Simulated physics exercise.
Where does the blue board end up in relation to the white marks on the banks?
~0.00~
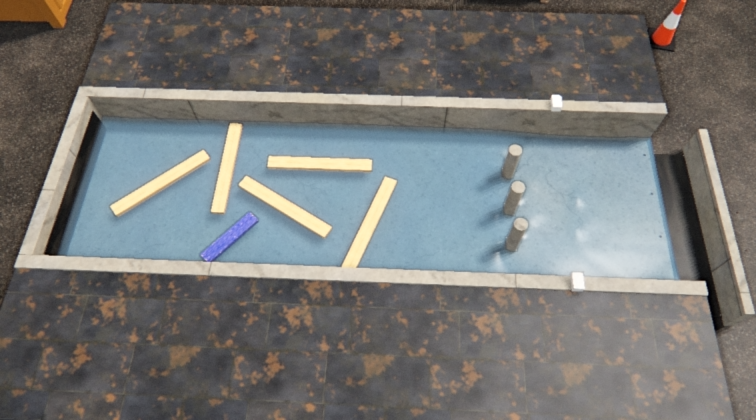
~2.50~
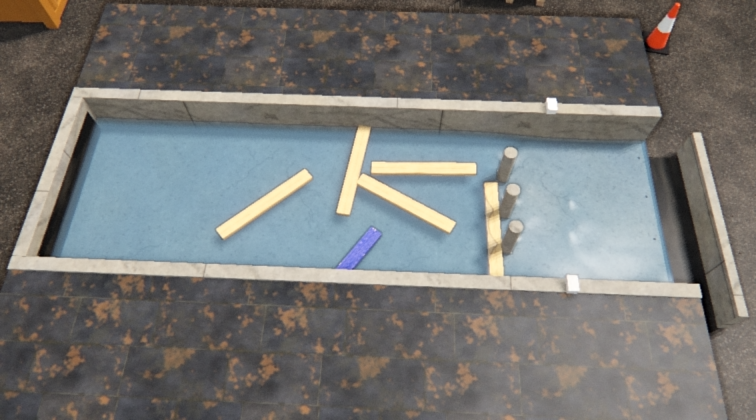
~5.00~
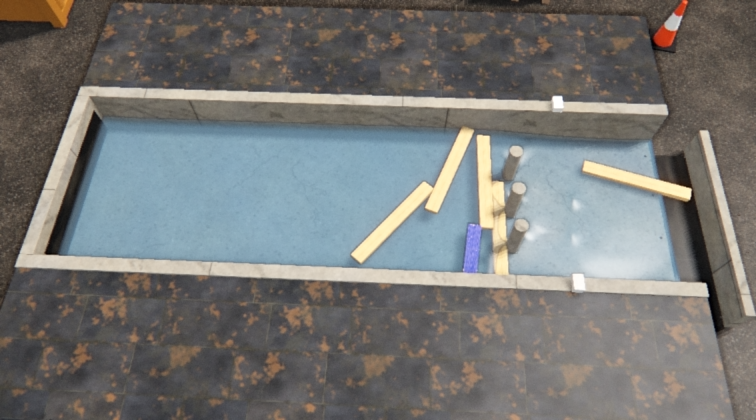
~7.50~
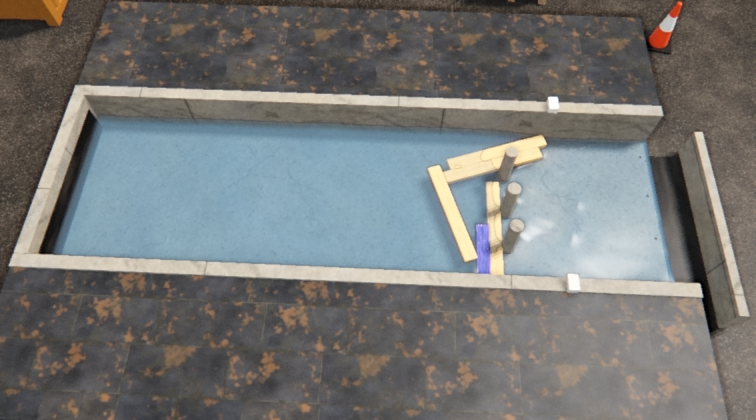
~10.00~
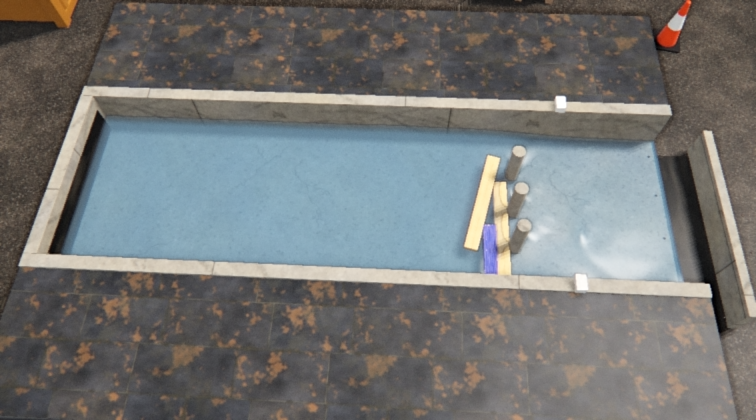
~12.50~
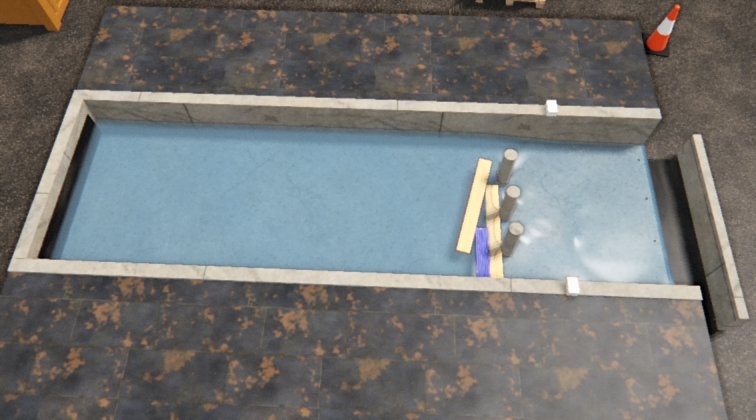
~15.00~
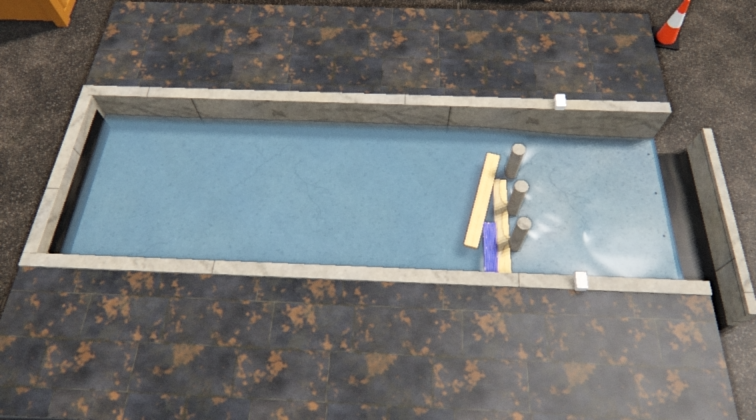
It ends up short of the white marks, held back with two pale planks on the left side of the posts, close to the lower wall.
